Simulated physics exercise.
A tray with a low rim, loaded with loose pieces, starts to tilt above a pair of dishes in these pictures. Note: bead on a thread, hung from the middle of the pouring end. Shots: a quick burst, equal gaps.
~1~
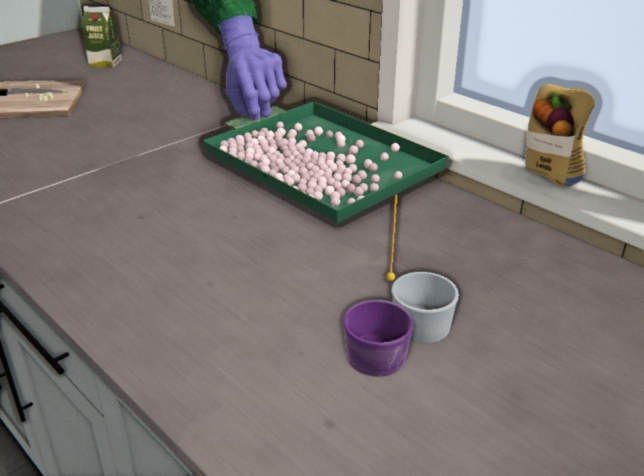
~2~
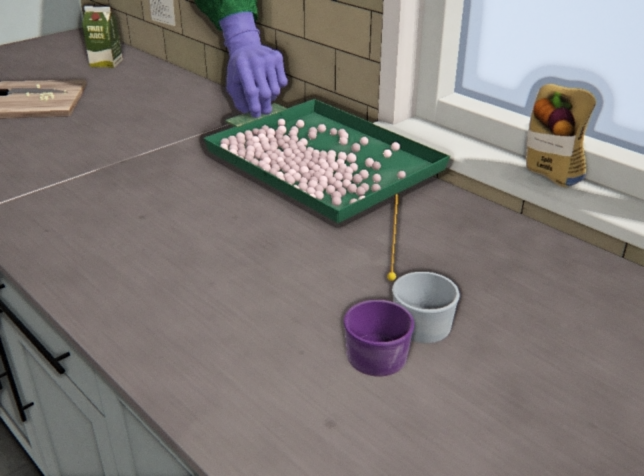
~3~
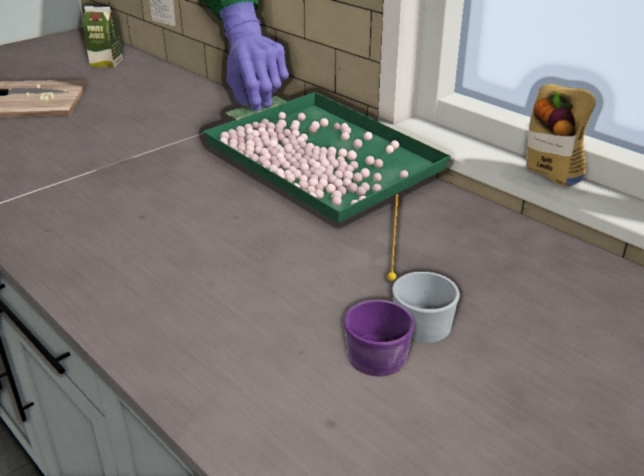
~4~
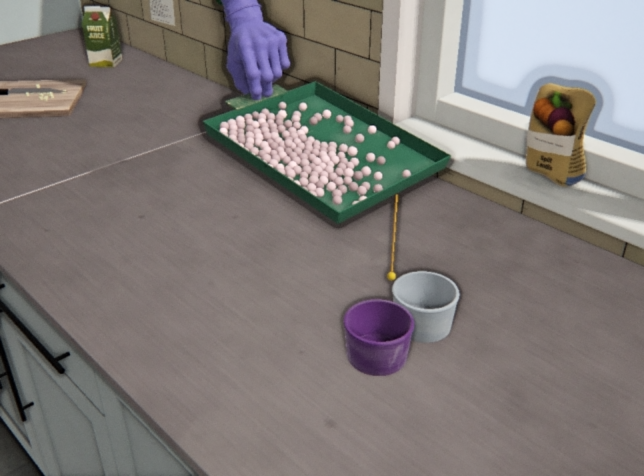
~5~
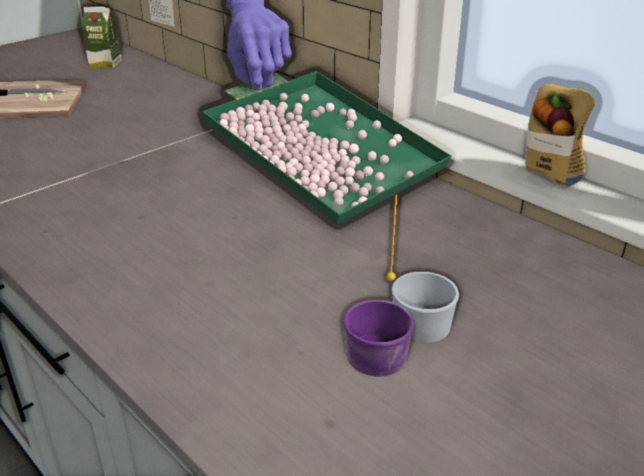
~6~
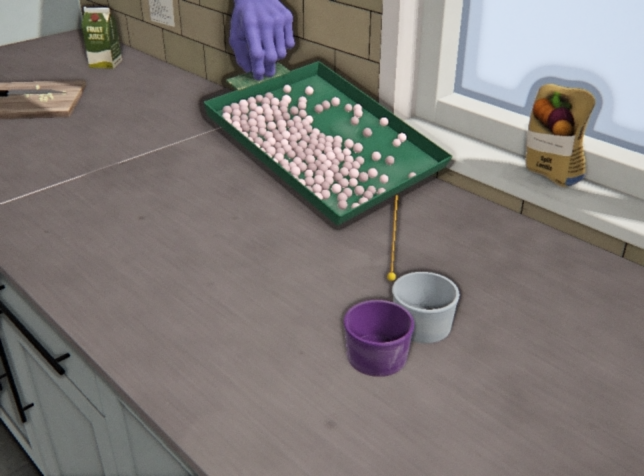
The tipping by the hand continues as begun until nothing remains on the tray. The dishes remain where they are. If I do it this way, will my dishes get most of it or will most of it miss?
The dishes secure over fifty percent.
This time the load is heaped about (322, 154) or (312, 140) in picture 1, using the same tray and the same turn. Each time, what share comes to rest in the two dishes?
Close to 60 per cent, followed by close to 60 per cent.
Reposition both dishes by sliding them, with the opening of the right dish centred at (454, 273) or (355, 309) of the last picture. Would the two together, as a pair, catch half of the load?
Placing 1: A minority of it. Placing 2: A minority of it.
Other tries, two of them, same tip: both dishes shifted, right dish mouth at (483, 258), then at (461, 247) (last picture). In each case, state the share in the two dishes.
About 10 per cent, then about 0 per cent.
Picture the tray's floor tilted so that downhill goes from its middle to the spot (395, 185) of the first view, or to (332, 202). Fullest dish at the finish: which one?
One gives the rightmost dish and two gives the leftmost dish.
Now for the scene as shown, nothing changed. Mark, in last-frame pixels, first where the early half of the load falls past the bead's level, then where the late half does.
(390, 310) for the early half, (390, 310) for the late half.
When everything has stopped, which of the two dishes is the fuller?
More finishes in the dish at left.
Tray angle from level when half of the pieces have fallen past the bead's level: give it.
That happens at around 90°.
Just after the last frame, tray tipped steeply; almost all on the tray; just a few in the left dish; about a tenth in the air.
A moment on, tray tipped right over; about a tenth on the tray; roughly a third in the left dish; about a tenth in the right dish; roughly a quarter outside both; roughly a quarter in the air.
Further on, tray tipped past a quarter turn; roughly half in the left dish; roughly a quarter in the right dish; roughly a third outside both.
When it is over, tray tipped past a quarter turn; roughly half in the left dish; roughly a quarter in the right dish; roughly a third outside both.
